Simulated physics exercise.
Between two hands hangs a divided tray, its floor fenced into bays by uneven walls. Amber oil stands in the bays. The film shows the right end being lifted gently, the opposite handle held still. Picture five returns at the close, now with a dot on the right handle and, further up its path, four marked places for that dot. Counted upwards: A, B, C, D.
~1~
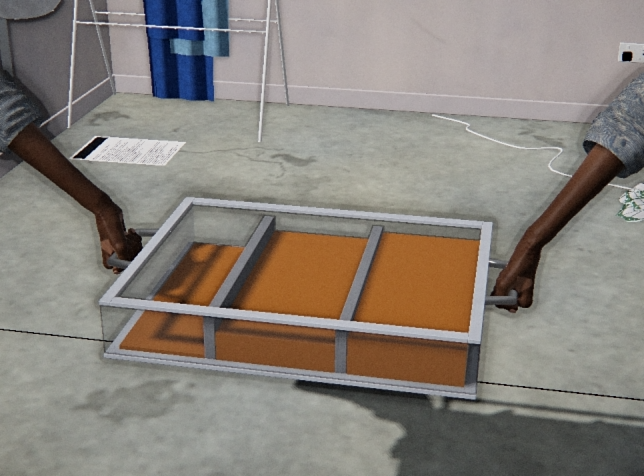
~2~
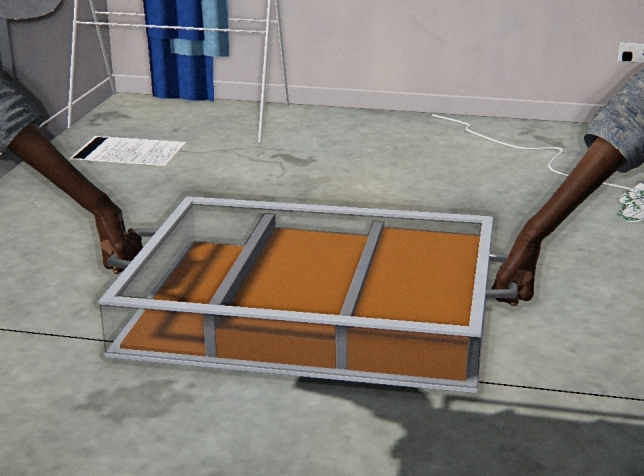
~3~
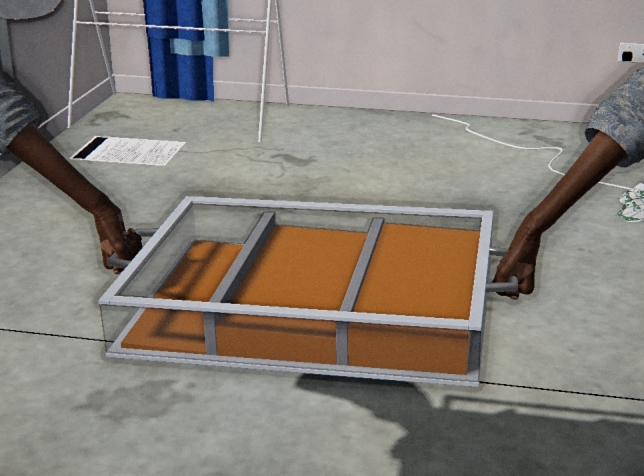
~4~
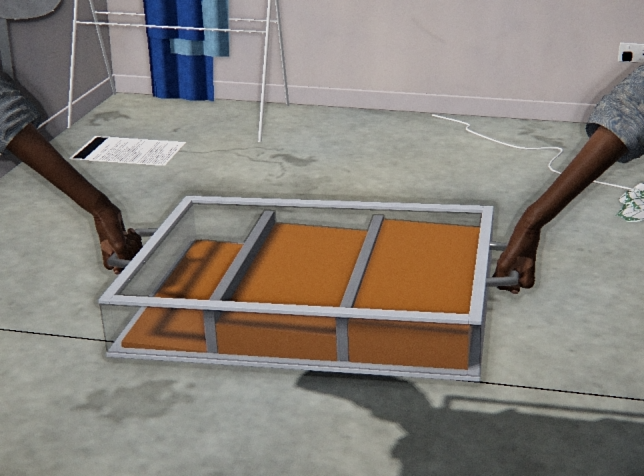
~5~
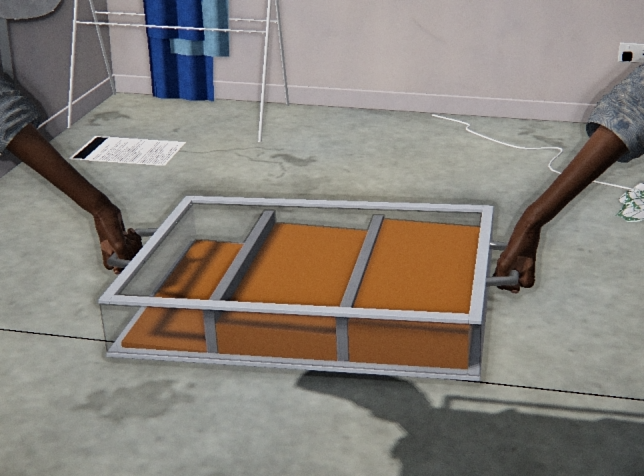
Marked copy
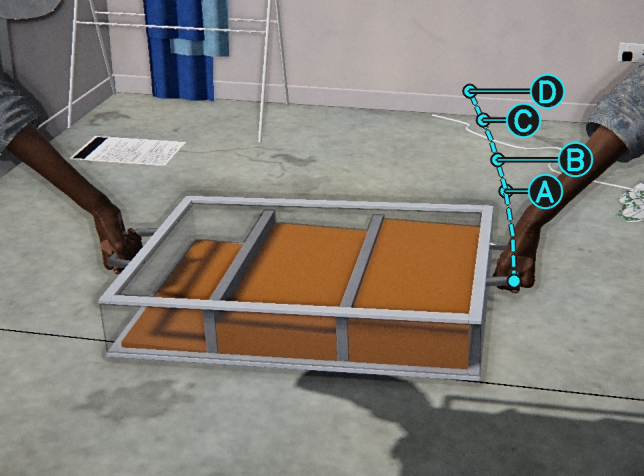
In a room with a grey floor, two hands hold a clear, divided tray of amber material by its side handles; the right hand slightly raises its end, tilting the tray gently down to the left, then stays still.
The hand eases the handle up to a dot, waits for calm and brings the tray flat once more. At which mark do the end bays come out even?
Mark B.
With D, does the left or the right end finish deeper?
The left one.
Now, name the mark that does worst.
That is mark D.
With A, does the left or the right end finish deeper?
The right one.
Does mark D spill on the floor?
Yes.
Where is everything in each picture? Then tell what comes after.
The tray is level; deepest in the right bay, at (418, 285), shallowest in the left; right handle at (513, 283), in the first picture.
Tipped about 1° down to the left; no wall is crossed; right handle at (514, 276), in the second picture.
Tipped about 2° down to the left; no wall is crossed; right handle at (514, 270), in the third picture.
Tipped about 3° down to the left; no wall is crossed; right handle at (514, 264), in the fourth picture.
Tipped about 3° down to the left; deepest in the right bay, at (419, 270), shallowest in the left; right handle at (514, 264), in the fifth picture.
On the marked copy, A at (505, 191); B at (497, 159); C at (483, 120); D at (469, 91).
If A is chosen, the right end bay stands much deeper than the other; nothing spills.
If B is chosen, the two end bays stand about equally deep; nothing spills.
If C is chosen, the left end bay stands much deeper than the other; about 4 % goes over the rim.
If D is chosen, the left end bay stands much deeper than the other; about 17 % goes over the rim.
